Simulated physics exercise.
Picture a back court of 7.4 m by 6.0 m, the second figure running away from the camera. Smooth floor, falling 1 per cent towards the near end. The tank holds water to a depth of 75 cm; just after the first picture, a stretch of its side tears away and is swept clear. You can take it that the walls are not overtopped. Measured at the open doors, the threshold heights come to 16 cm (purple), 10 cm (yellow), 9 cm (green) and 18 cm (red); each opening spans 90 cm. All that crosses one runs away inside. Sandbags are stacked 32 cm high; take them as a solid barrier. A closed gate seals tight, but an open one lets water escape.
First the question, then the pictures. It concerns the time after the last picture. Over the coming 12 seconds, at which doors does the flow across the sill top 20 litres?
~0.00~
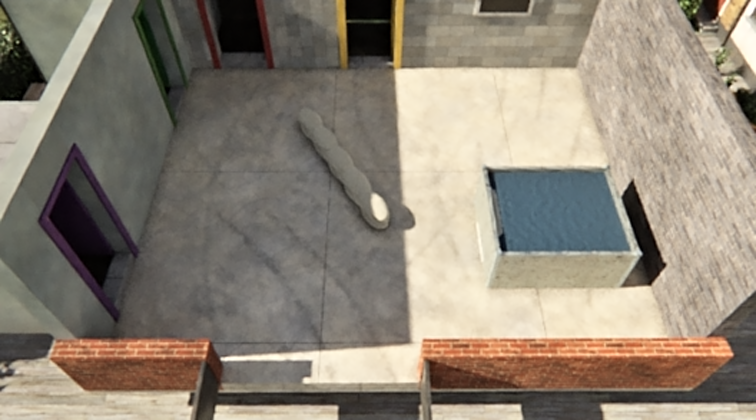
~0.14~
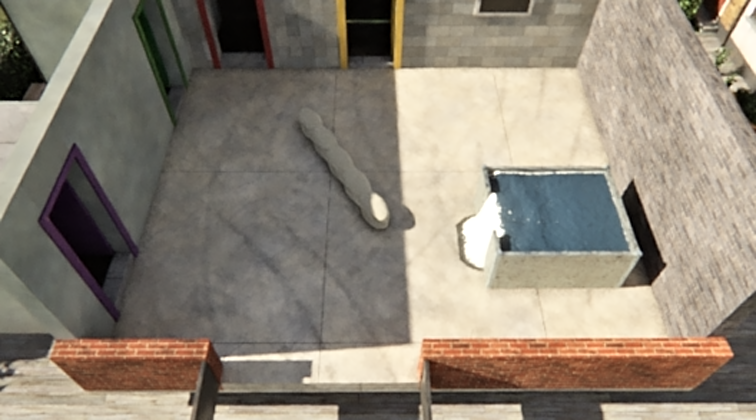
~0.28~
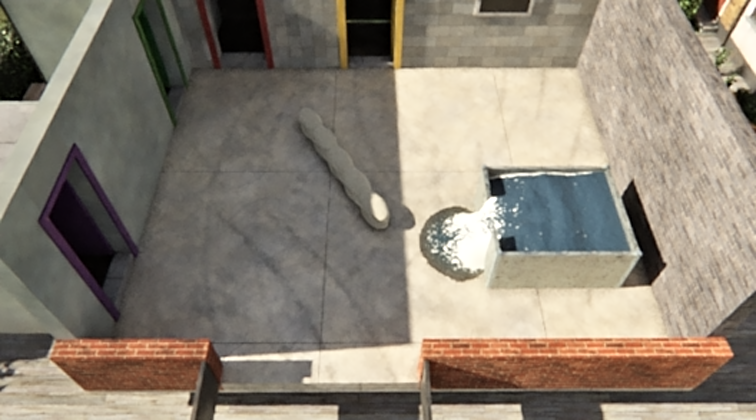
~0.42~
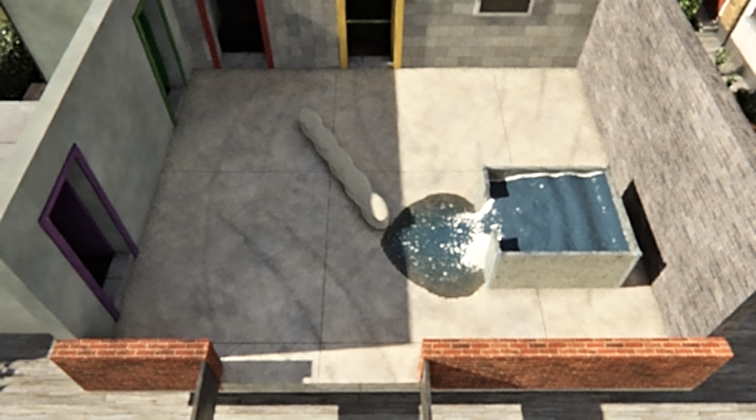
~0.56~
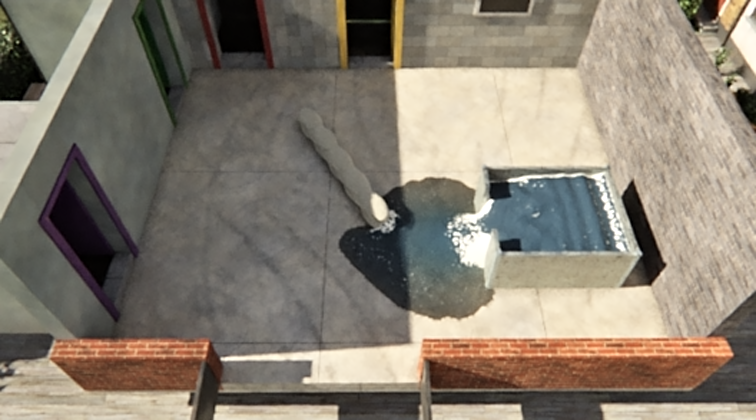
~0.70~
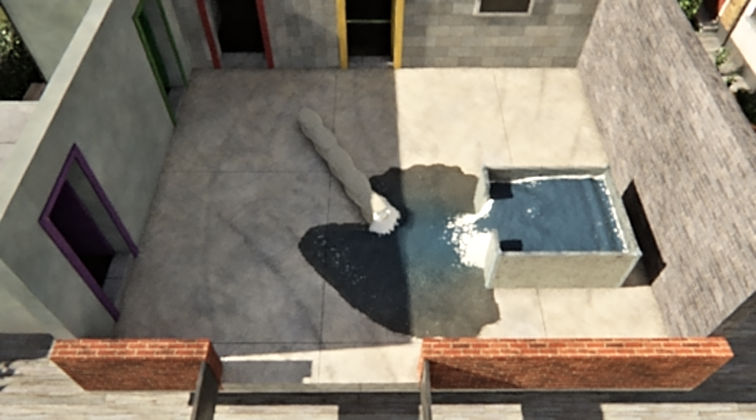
My prediction: Purple door: Short of the set amount, yellow door: Short of the set amount, green door: Short of the set amount, red door: Short of the set amount.
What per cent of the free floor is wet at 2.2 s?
Close to 40 in a hundred.
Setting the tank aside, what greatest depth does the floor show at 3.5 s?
I'd say near 22 centimetres.
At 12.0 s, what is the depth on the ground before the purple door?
Depth: ~ 4.5 cm.
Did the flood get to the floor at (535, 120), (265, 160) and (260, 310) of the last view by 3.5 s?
Listed in sequence, the spots are bone dry, bone dry and drenched.
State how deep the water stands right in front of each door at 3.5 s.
Purple 15 cm, yellow 12 cm, green 0 cm, red 4 cm.
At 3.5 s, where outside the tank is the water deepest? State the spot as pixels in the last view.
Location: Approx. (174, 365).
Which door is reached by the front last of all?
That would be the green door, last of all.
After 1.4 s water covers 30 % of the floor and is deepest (32 cm) near (382, 209); purple door not reached, yellow door not reached, green door not reached, red door not reached.
After 2.2 s water covers 40 % of the floor and is deepest (49 cm) near (104, 365); purple door 12 cm at the sill, 0 L in, yellow door not reached, green door not reached, red door not reached.
After 3.5 s water covers 45 % of the floor and is deepest (22 cm) near (174, 365); purple door 15 cm at the sill, 2 L in, yellow door 12 cm at the sill, 5 L in, green door not reached, red door 4 cm at the sill, 0 L in.
After 7.0 s water covers 70 % of the floor and is deepest (10 cm) near (104, 365); purple door 7 cm at the sill, 3 L in, yellow door 4 cm at the sill, 8 L in, green door 7 cm at the sill, 0 L in, red door 2 cm at the sill, 0 L in.
After 12.0 s water covers 85 % of the floor and is deepest (8 cm) near (139, 248); purple door 4 cm at the sill, 3 L in, yellow door 3 cm at the sill, 8 L in, green door 4 cm at the sill, 0 L in, red door 3 cm at the sill, 0 L in.
